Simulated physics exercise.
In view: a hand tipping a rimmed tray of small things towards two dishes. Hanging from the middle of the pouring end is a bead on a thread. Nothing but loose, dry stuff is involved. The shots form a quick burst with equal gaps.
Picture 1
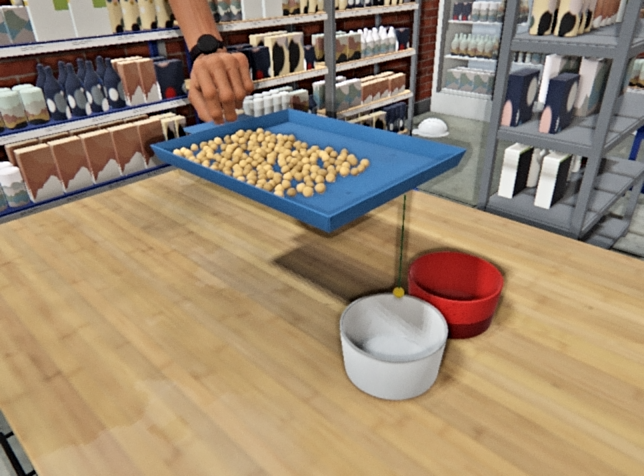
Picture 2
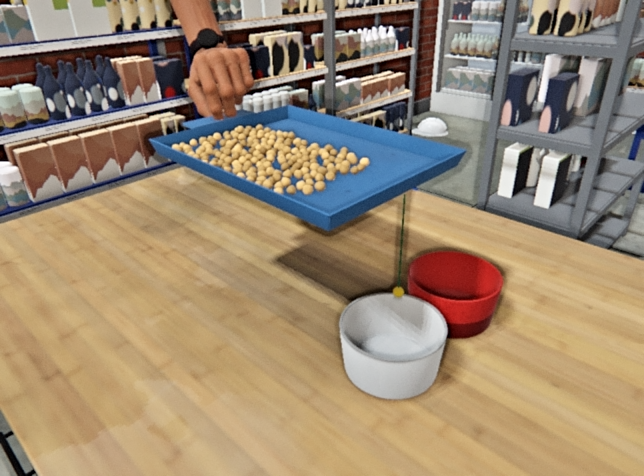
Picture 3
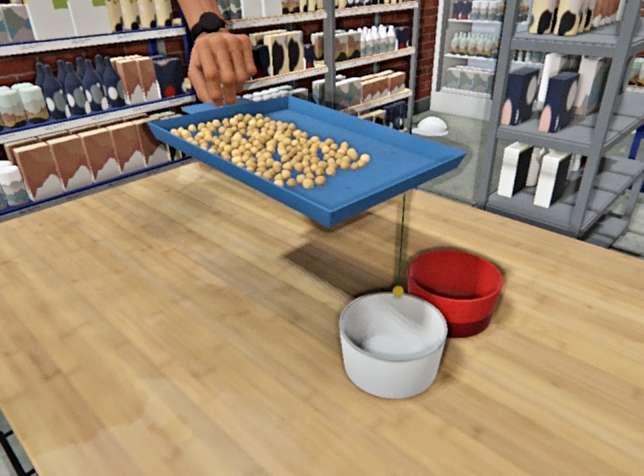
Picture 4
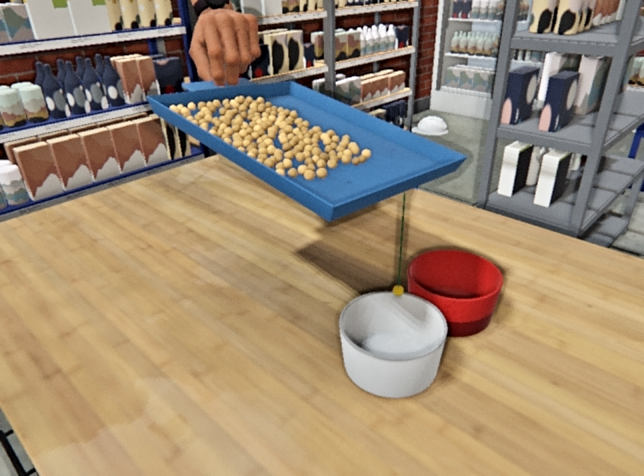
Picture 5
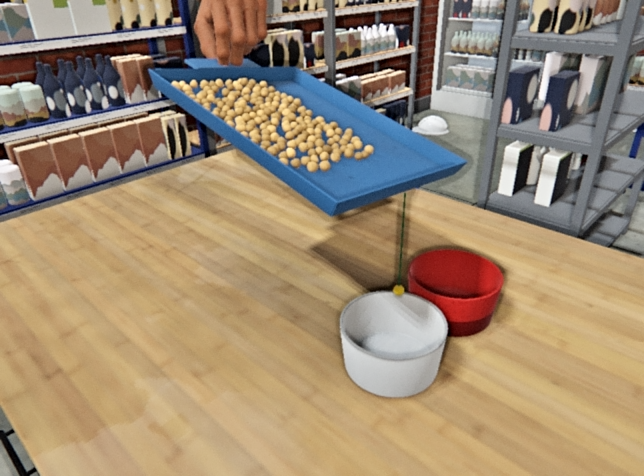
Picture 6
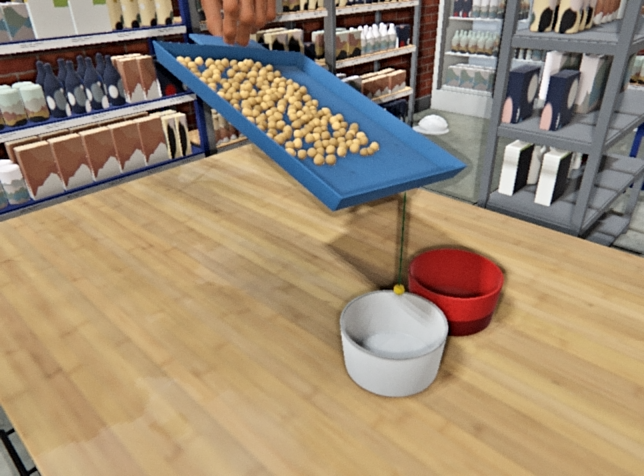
In a shop, above a wooden table with a white dish and a red dish, a hand raised the back of a blue tray of chickpeas, steadily steepening its slant towards the right.
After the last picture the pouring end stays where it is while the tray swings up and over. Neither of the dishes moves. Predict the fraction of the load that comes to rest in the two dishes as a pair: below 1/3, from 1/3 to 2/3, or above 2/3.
Exceeds two thirds.
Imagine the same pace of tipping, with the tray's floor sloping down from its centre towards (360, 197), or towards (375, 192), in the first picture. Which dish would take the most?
On the first try it would be the one on the left, and on the second the one on the left.
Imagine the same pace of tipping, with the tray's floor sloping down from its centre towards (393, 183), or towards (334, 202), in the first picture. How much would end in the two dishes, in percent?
For the first it's near 50 %, for the second near 20 %.
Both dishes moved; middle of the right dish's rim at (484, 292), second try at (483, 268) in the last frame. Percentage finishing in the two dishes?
About 60 per cent first, then about 70 per cent.
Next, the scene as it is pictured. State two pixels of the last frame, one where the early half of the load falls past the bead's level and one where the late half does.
For the early half I get (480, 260), and for the late half (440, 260).
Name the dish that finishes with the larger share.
Result - fuller dish: Right-side dish.
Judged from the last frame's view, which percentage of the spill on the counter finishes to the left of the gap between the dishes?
Close to 0 %.
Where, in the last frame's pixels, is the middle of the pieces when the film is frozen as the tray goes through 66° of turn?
Around (442, 179).
Soon after the last picture, tray tipped steeply; most on the tray; a stray few in the right dish; about a quarter in the air.
A little later, tray tipped past a quarter turn; a small part on the tray; a stray few in the left dish; about two thirds in the right dish; about a quarter outside both; a small part in the air.
Later still, tray tipped past a quarter turn; a stray few in the left dish; most in the right dish; about a quarter outside both.
At rest, tray tipped past a quarter turn; a stray few in the left dish; most in the right dish; about a quarter outside both.
